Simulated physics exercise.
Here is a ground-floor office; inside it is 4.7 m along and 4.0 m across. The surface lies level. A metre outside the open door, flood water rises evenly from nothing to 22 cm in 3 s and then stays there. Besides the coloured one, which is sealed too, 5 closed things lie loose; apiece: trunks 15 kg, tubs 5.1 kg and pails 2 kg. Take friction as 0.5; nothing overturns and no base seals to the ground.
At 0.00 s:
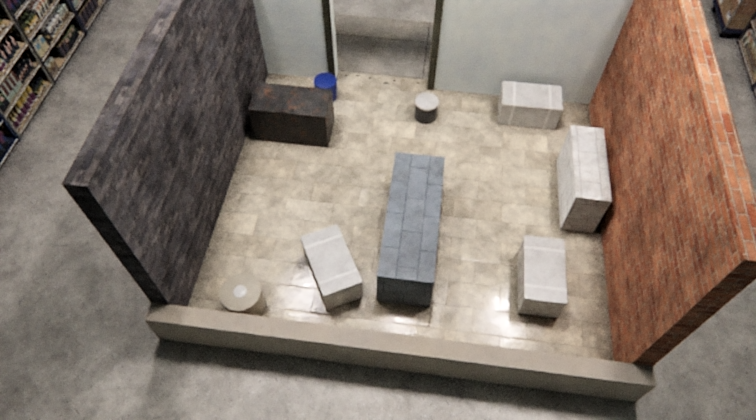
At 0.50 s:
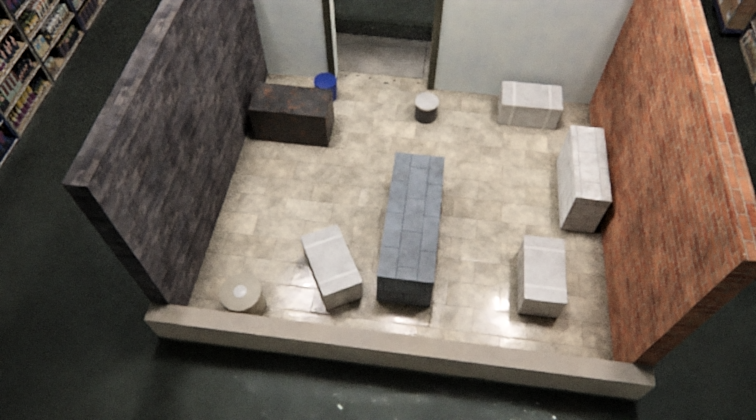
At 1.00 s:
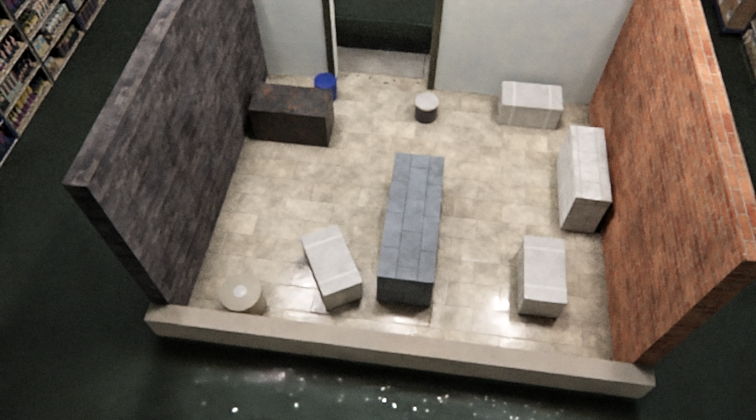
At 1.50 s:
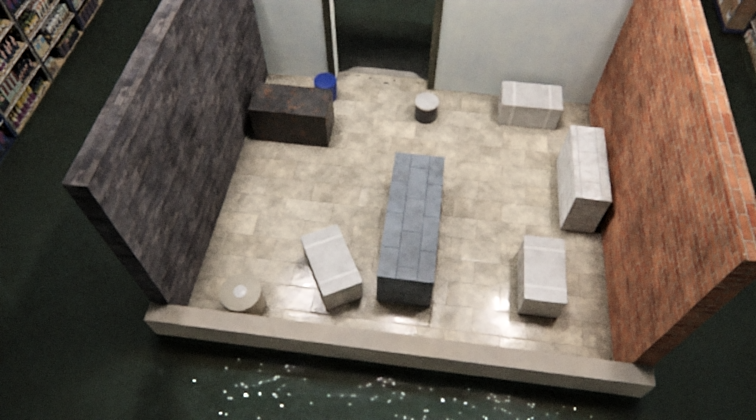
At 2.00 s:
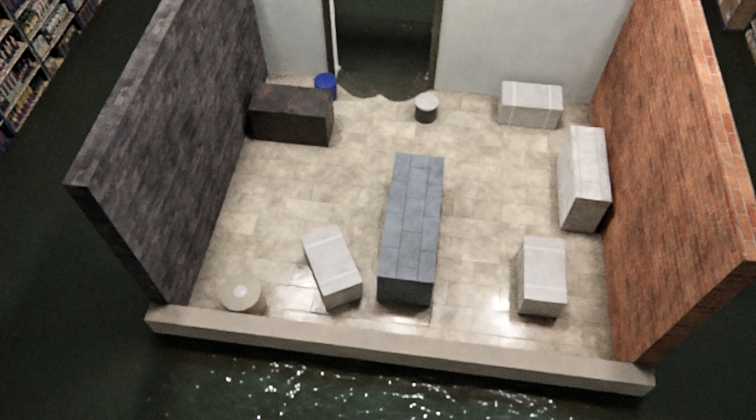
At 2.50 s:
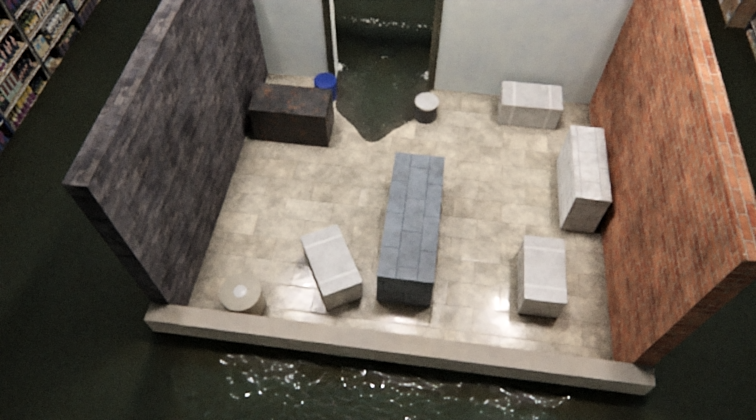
At first, the tiled room with its pale blocks, long grey block, small blue pail and open doorway stands dry on a grey floor. Dark water then covers the floor outside, glinting along the front ledge, and creeps through the doorway, spreading between the pail and a small tub while nothing inside shifts.
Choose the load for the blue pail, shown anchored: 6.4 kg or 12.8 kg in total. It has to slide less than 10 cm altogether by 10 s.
For it, only the larger load is enough.
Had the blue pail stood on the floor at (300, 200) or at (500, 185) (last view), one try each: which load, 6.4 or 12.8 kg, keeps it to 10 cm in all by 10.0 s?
In that order: Only the larger holds; it takes the larger.
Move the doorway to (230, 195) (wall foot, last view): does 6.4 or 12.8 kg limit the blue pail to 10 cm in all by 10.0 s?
Then the lower weight is enough.
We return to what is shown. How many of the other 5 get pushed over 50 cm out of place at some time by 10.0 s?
3 of them.
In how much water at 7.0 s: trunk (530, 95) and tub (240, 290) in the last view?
About 2 and 12 cm.
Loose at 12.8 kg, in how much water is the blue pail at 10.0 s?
About 11 cm.
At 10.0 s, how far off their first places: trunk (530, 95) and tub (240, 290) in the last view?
In turn: 10 cm, 140 cm.
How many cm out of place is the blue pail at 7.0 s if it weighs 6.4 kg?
About 20 cm.
After 3.5 s the blue pail would be 0 cm from its start with 6.4 kg and 0 cm from its start with 12.8 kg; 3 cm of water round it then.
After 4.5 s the blue pail would be 16 cm from its start with 6.4 kg and 0 cm from its start with 12.8 kg; 5 cm of water round it then.
After 7.0 s the blue pail would be 20 cm from its start with 6.4 kg and 0 cm from its start with 12.8 kg; 7 cm of water round it then.
After 10.0 s the blue pail would be 61 cm from its start with 6.4 kg and 0 cm from its start with 12.8 kg; 11 cm of water round it then.
